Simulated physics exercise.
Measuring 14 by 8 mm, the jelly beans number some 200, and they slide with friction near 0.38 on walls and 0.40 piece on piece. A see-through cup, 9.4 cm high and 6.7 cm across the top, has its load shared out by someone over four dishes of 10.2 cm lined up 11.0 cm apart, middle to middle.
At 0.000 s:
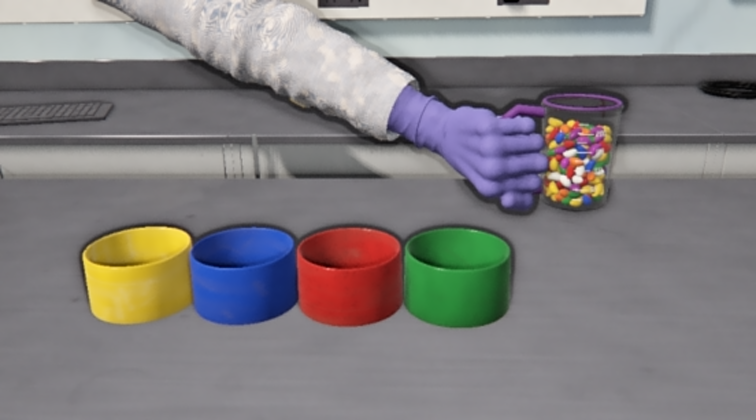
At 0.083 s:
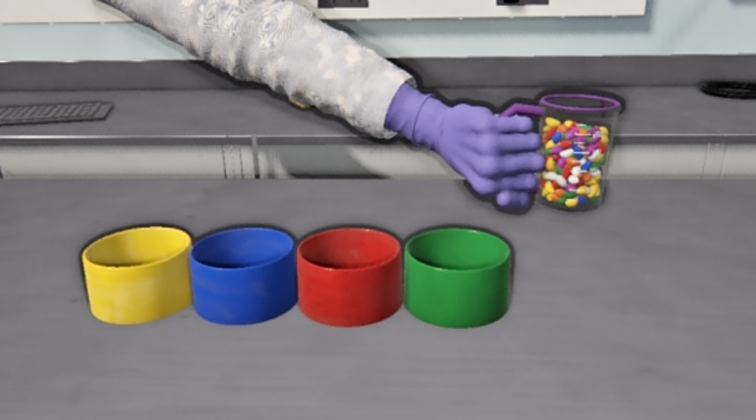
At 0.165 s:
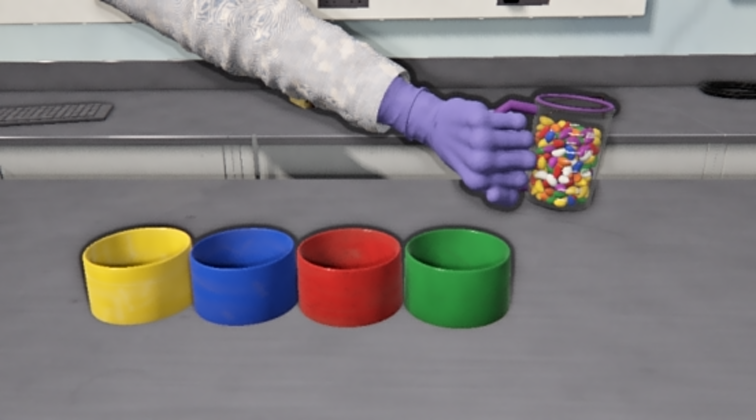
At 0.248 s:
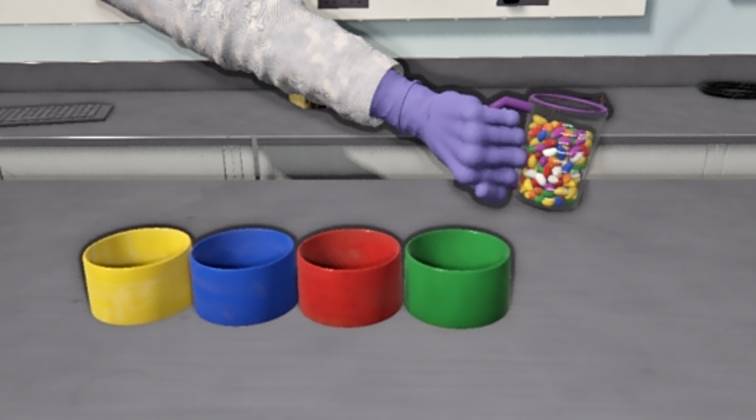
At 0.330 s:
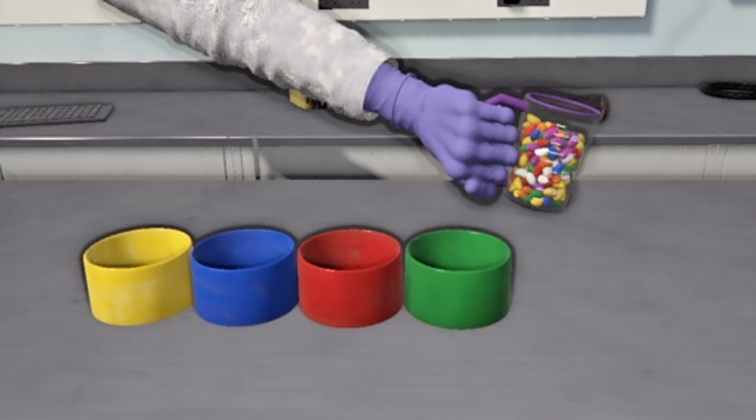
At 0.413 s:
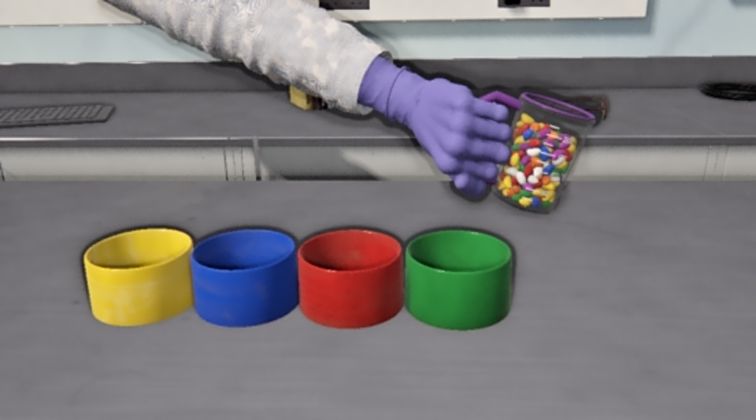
At first, a purple-gloved hand holds a see-through cup of colourful jelly beans nearly upright, to the right of a row of yellow, blue, red and green dishes. The hand then moves the cup slightly left while gradually tilting it to the right, and the dishes stay still.
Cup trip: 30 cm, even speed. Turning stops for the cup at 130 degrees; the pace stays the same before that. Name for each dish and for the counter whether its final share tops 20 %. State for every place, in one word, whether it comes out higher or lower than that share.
Red: Higher, blue: Lower, green: Lower, yellow: Lower, counter: Lower.
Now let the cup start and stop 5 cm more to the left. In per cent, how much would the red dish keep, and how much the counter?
The red dish would get 80 and the counter 10.
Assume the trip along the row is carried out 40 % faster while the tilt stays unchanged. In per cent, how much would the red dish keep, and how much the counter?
Shares: Red 100, counter 0.
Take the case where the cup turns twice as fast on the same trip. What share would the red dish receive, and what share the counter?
Shares: Red dish 0, counter 10.
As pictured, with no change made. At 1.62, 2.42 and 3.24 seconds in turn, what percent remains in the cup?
Going in order, it reads 100, then 70, and finally 0 per cent.
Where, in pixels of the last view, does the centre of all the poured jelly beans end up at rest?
In the last view, approximately (361, 288).
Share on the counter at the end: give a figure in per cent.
Near 5 percent, roughly speaking.
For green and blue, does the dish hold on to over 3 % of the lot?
Note - green affirmative, blue negative.
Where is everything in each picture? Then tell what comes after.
Cup at (577, 152), tilt 0 degrees, lip at (619, 102), moved 0.0 cm; middle of the pieces at (578, 161); green dish at (458, 249); red dish at (349, 248); blue dish at (243, 247); yellow dish at (138, 247), in the first frame.
Cup at (574, 153), tilt 1 degrees, lip at (617, 103), moved 0.3 cm; middle of the pieces at (575, 161), in the second frame.
Cup at (566, 153), tilt 5 degrees, lip at (611, 106), moved 1.1 cm; middle of the pieces at (566, 162), in the third frame.
Cup at (556, 153), tilt 9 degrees, lip at (605, 109), moved 1.9 cm; middle of the pieces at (556, 162), in the fourth frame.
Cup at (548, 154), tilt 13 degrees, lip at (599, 113), moved 2.8 cm; middle of the pieces at (547, 163), in the fifth frame.
Cup at (539, 154), tilt 17 degrees, lip at (592, 117), moved 3.6 cm; middle of the pieces at (538, 163); green dish at (459, 251); red dish at (350, 250); blue dish at (244, 250); yellow dish at (140, 249). The cup turns about 45 degrees a second and travels 10 cm a second, in the sixth frame.
Then, at 1.62 s, tilt 74 degrees; cup holds 100 %.
After 2.42 s, tilt 112 degrees; cup holds 70 %, red 10 %, green 10 %.
Then, at 3.24 s, tilt 130 degrees; cup holds 0 %, red 85 %, green 10 %.
In the end, at 3.5 s, red 85 %, blue 0 %, green 10 %, yellow 0 %, counter 5 %.
